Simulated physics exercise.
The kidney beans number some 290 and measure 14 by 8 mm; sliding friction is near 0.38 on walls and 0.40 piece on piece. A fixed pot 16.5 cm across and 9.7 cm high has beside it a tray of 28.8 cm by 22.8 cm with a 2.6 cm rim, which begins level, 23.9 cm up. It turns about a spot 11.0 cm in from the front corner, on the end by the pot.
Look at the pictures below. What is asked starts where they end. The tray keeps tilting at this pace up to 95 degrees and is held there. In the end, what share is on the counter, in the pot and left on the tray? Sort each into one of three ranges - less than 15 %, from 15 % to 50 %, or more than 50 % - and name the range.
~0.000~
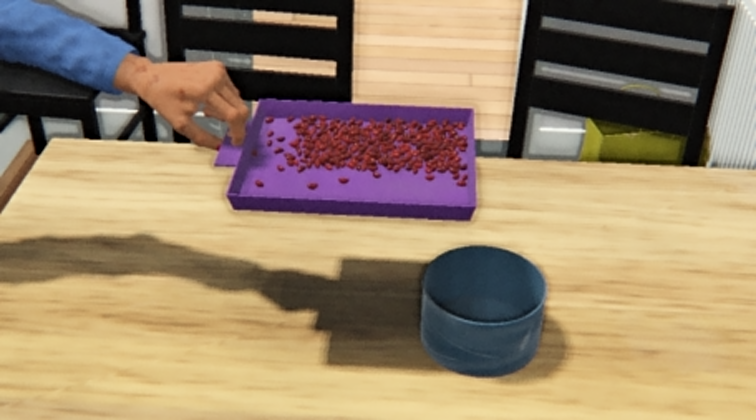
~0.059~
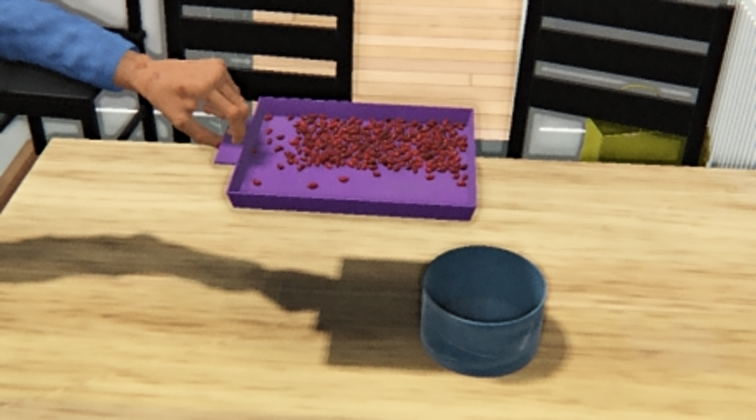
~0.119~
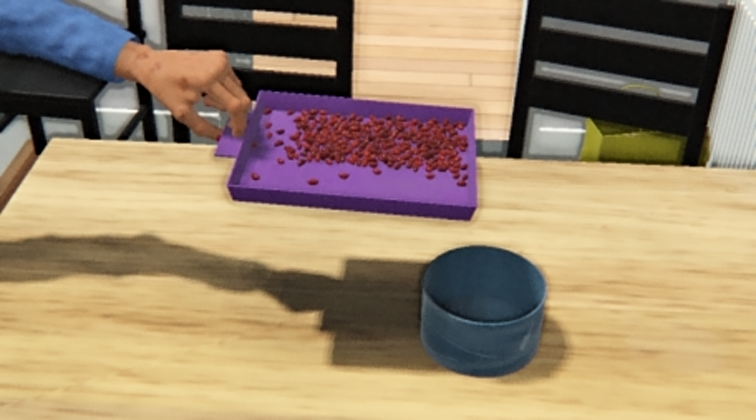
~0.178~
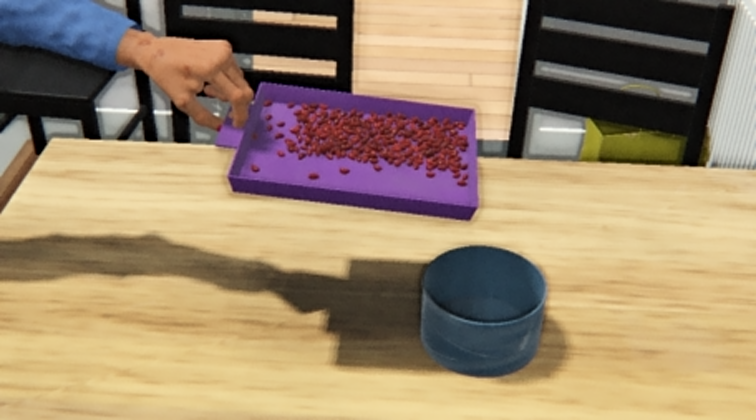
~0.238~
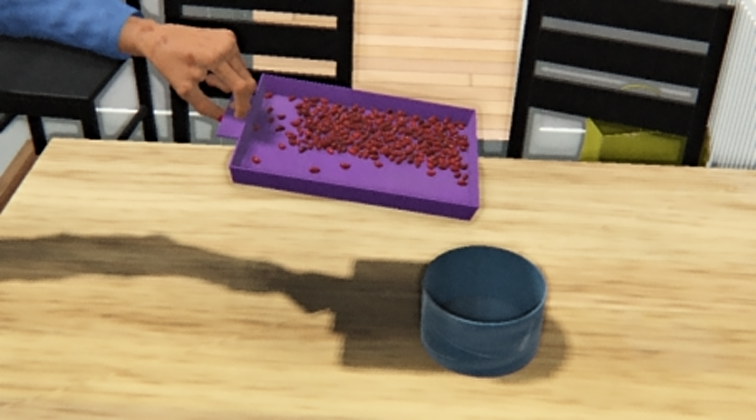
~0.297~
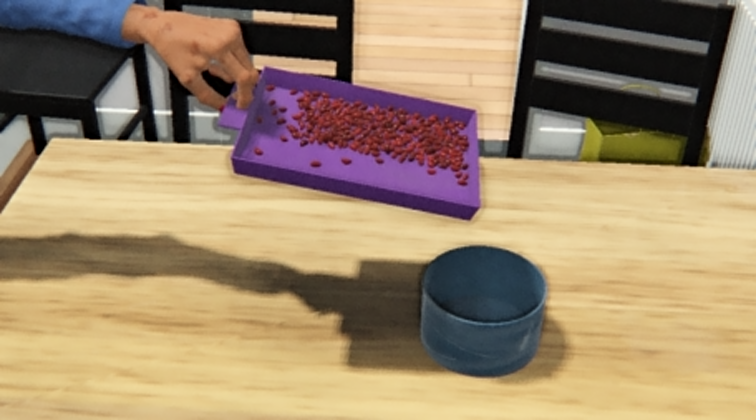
Ranges: Counter: More than 50 %; pot: From 15 % to 50 %; tray: Less than 15 %.
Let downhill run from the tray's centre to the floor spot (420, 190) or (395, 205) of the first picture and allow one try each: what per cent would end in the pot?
First try: About 90 percent; second try: About 70 percent.
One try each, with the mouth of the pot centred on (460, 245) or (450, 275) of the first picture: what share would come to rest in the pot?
Estimates: 50 in a hundred and 15 in a hundred.
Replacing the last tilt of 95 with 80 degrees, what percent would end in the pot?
I'd expect some 25 per cent in the pot.
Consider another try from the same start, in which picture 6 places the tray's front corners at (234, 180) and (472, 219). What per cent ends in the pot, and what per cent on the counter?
Pot: 75, counter: 25.
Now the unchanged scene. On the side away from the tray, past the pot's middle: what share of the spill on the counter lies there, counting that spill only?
70 %.
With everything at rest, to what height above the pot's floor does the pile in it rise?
About 1.5 centimetres.
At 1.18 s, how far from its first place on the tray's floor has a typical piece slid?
Around 7 centimetres.
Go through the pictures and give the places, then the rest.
In the first picture, tray tilt 0 degrees, front corners at (232, 192) and (471, 203); middle of the pieces at (374, 147); pot at (485, 283).
In the second picture, tray tilt 1 degrees, front corners at (232, 190) and (471, 203); middle of the pieces at (374, 147).
In the third picture, tray tilt 3 degrees, front corners at (233, 183) and (472, 203); middle of the pieces at (374, 144).
In the fourth picture, tray tilt 5 degrees, front corners at (234, 174) and (473, 203), lowest corner right back; middle of the pieces at (375, 140).
In the fifth picture, tray tilt 8 degrees, front corners at (235, 164) and (474, 203), lowest corner right back; middle of the pieces at (376, 137).
In the sixth picture, tray tilt 10 degrees, front corners at (237, 155) and (475, 203), lowest corner right back; middle of the pieces at (376, 133); pot at (485, 283). The tray's pace is about 45 degrees a second.
Then, at 1.18 s, tilt 50 degrees; the tray holds 100 %, the pot 0 %.
After 1.78 s, tilt 76 degrees; the tray holds 75 %, the pot 0 %.
Then, at 2.42 s, tilt 95 degrees; the tray holds 5 %, the pot 30 %.
In the end, at 3.6 s, counter 65 %, pot 35 %, tray 0 %.
